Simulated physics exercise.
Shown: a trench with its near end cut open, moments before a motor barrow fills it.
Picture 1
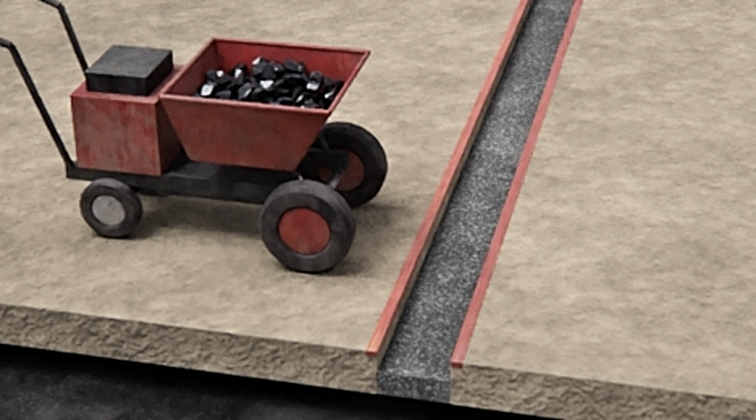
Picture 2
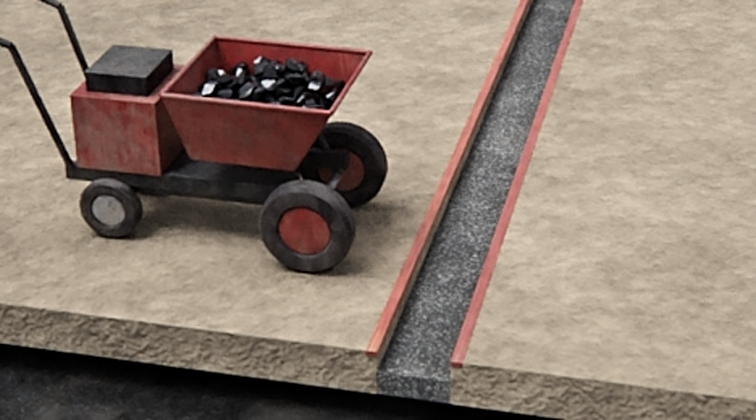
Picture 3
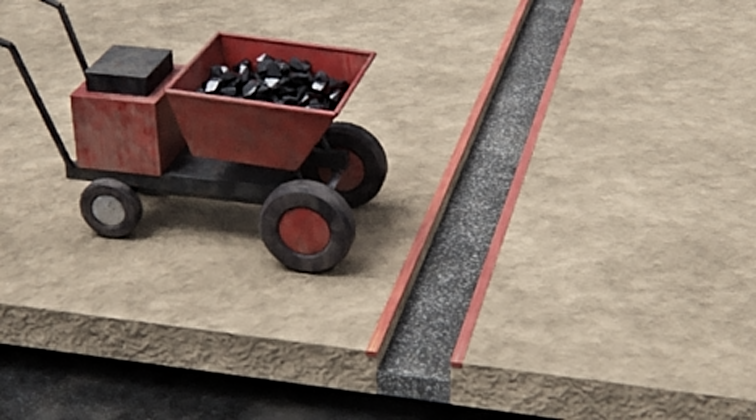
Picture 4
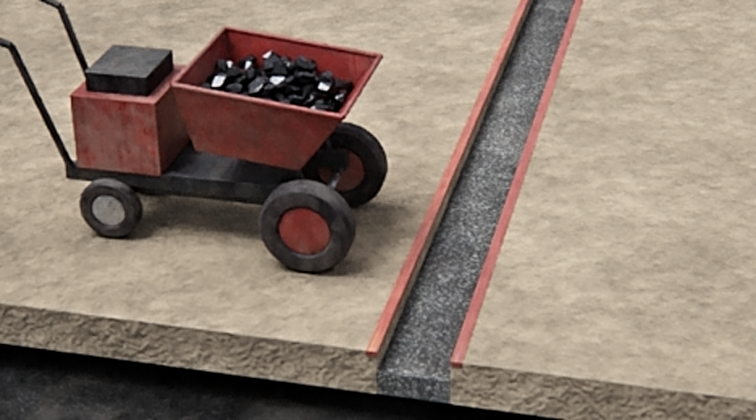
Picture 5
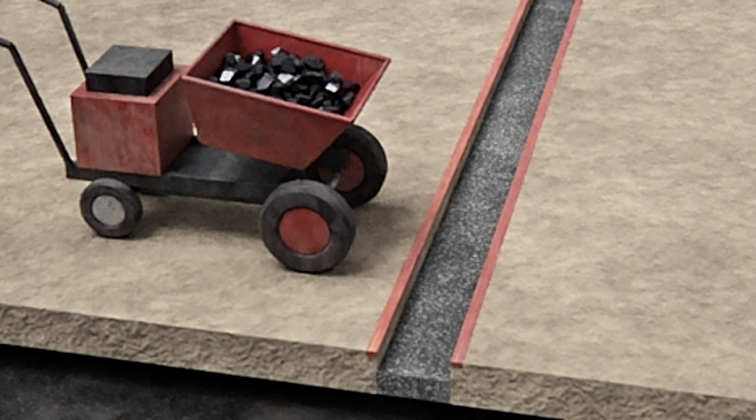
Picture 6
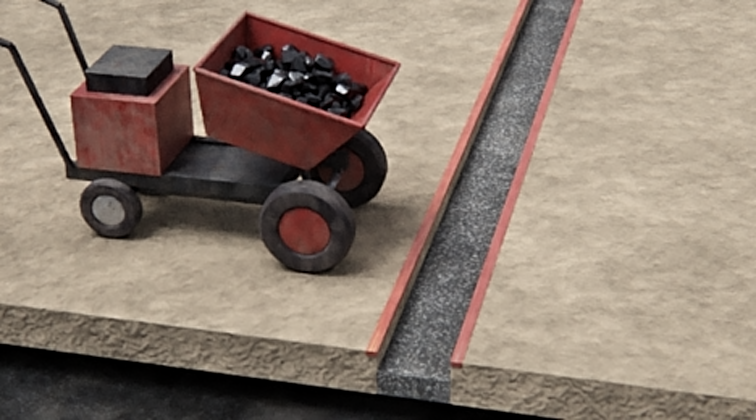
A red motor barrow loaded with black lumps of coal stands at the left on a tan, rough-edged slab, seen from above and to one side. To its right, a narrow, shallow trench with a speckled grey bed and red edges runs away from its cut-open near end. The skip starts level and tilts slowly rightward, its back rising, while the wheels, coal-filled trench surroundings and camera stay still.
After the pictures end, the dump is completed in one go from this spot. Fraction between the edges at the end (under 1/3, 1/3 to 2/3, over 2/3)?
1/3 to 2/3.
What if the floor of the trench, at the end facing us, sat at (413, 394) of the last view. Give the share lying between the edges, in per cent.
Some 70 per cent.
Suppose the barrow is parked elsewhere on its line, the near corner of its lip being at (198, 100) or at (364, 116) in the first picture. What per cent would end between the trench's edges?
First try: Around 20 %; second try: Around 10 %.
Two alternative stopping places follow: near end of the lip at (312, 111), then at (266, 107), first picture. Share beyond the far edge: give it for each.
20 % then 0 %.
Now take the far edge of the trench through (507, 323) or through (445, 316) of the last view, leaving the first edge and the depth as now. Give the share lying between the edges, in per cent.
The share would be 90 % first and 20 % second.
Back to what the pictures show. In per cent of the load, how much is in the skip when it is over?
Result: Close to 0 per cent.
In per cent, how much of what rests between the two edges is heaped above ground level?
About 40 %.
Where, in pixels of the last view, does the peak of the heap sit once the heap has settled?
Once it settles, the peak is close to (503, 235) in the last picture.
Just after the last frame, skip tipped steeply; every one in the skip.
A moment on, skip tipped right over; the larger part in the skip; about a tenth in or heaped over the trench; about a tenth beyond it; just a few falling.
Further on, skip tipped right over; about a tenth in the skip; roughly half in or heaped over the trench; roughly a third beyond it.
When it is over, skip tipped right over; just a few in the skip; roughly two thirds in or heaped over the trench; roughly a third beyond it.
